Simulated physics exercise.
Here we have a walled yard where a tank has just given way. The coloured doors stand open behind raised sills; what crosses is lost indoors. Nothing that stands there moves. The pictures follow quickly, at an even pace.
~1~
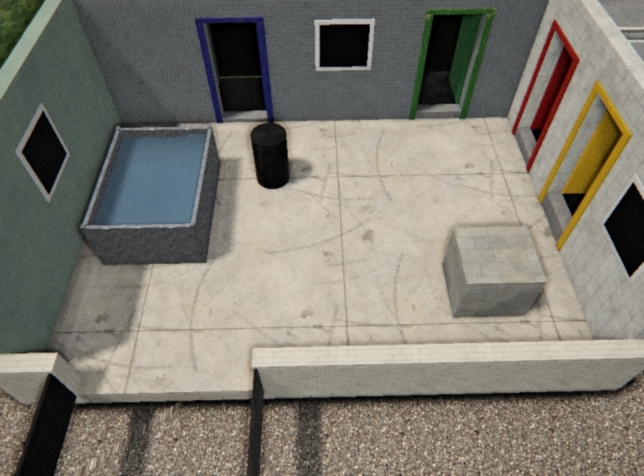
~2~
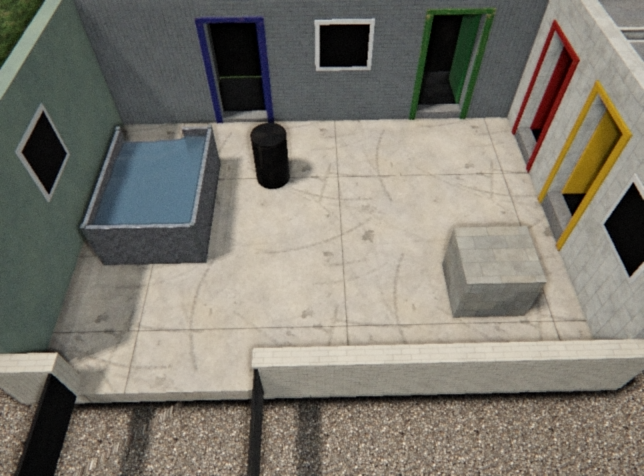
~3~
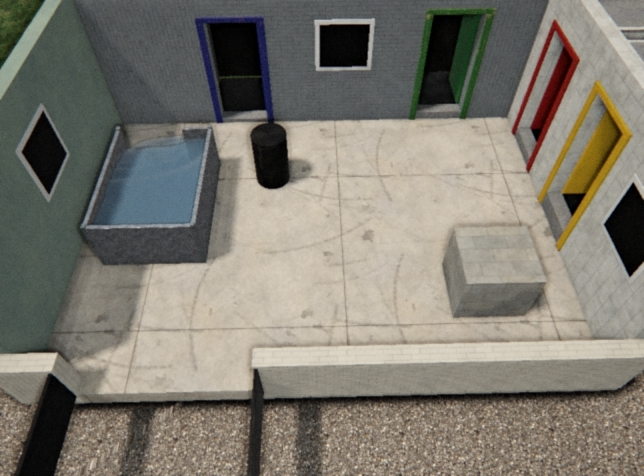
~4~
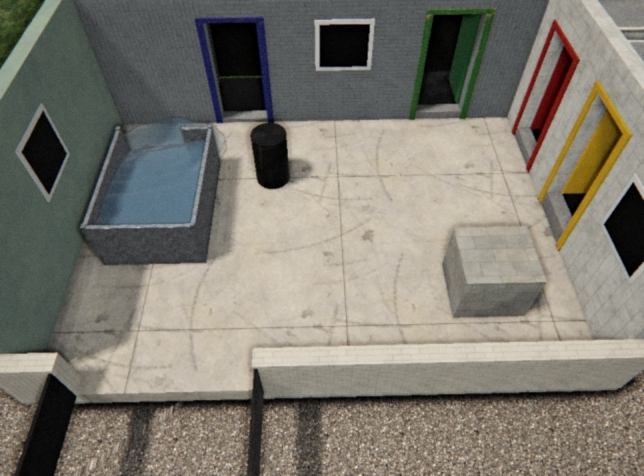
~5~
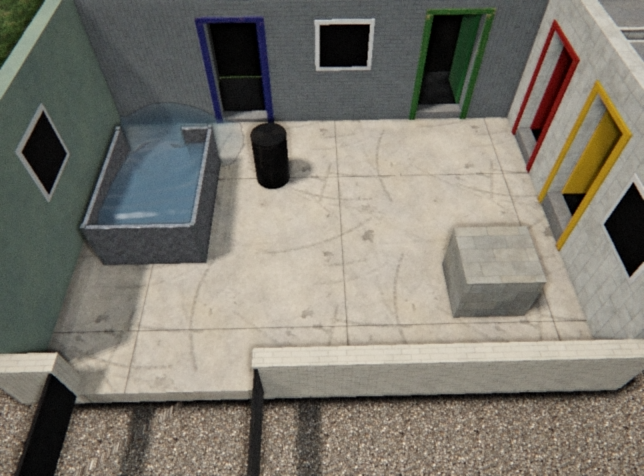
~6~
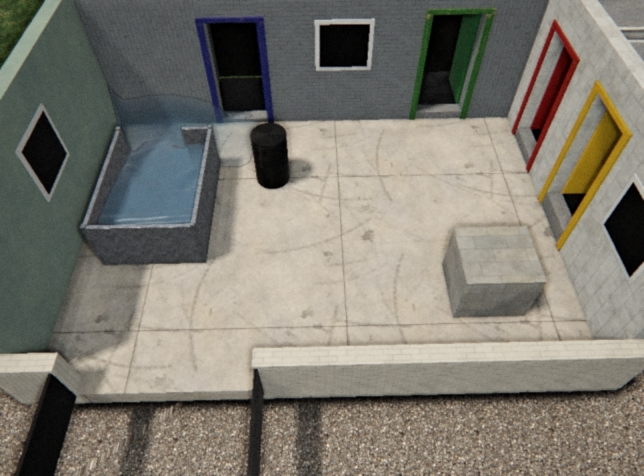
At first, a blue-filled rectangular tank stands level and still in a walled yard, near a black barrel and a pale block. Then the surface dips at its far side, and a faint, clear sheet of water spreads out behind it toward the grey wall, while everything else stays still.
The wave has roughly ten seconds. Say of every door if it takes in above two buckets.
In the end: The green door holds within the limit; the blue door floods; the red door holds within the limit; the yellow door holds within the limit.
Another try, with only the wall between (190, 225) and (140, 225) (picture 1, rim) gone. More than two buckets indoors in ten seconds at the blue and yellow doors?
In short: Blue door keeps below it, yellow door keeps below it.
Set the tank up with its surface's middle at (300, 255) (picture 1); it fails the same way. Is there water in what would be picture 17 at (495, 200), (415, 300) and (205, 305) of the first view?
In turn: Not flooded, clear, no water.
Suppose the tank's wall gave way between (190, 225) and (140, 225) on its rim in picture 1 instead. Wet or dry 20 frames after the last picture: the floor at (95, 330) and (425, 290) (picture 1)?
In that order: Flooded, awash.
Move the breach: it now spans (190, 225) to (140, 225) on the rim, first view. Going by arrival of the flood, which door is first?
The yellow one.
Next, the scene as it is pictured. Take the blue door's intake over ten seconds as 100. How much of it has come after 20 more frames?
Close to 75 %.
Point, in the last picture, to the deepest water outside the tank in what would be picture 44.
Close to (568, 365).
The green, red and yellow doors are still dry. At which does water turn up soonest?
The green door.
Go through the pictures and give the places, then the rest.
In the first picture, still water in the water tank at (154, 177).
In the second picture, the front is at a hidden place, out from the gap on the water tank's far side.
In the third picture, water pours out on the water tank's far side and has run to a hidden place.
In the fourth picture, the front is at (205, 123), out from the gap on the water tank's far side.
In the fifth picture, the front is at (235, 123), out from the gap on the water tank's far side.
In the sixth picture, the front is at a hidden place, out from the gap on the water tank's far side.
A moment on, water covers 15 % of the floor; the green door not reached, the blue door under two buckets in, the red door not reached, the yellow door not reached.
Next, water covers 30 % of the floor; the green door not reached, the blue door over two buckets in, the red door not reached, the yellow door not reached.
Then, water covers 55 % of the floor; the green door wet at the sill, nothing in, the blue door over two buckets in, the red door wet at the sill, nothing in, the yellow door not reached.
Later, water covers 75 % of the floor; the green door wet at the sill, nothing in, the blue door over two buckets in, the red door wet at the sill, nothing in, the yellow door wet at the sill, nothing in.
In the end, water covers 95 % of the floor; the green door wet at the sill, nothing in, the blue door over two buckets in, the red door wet at the sill, nothing in, the yellow door wet at the sill, nothing in.
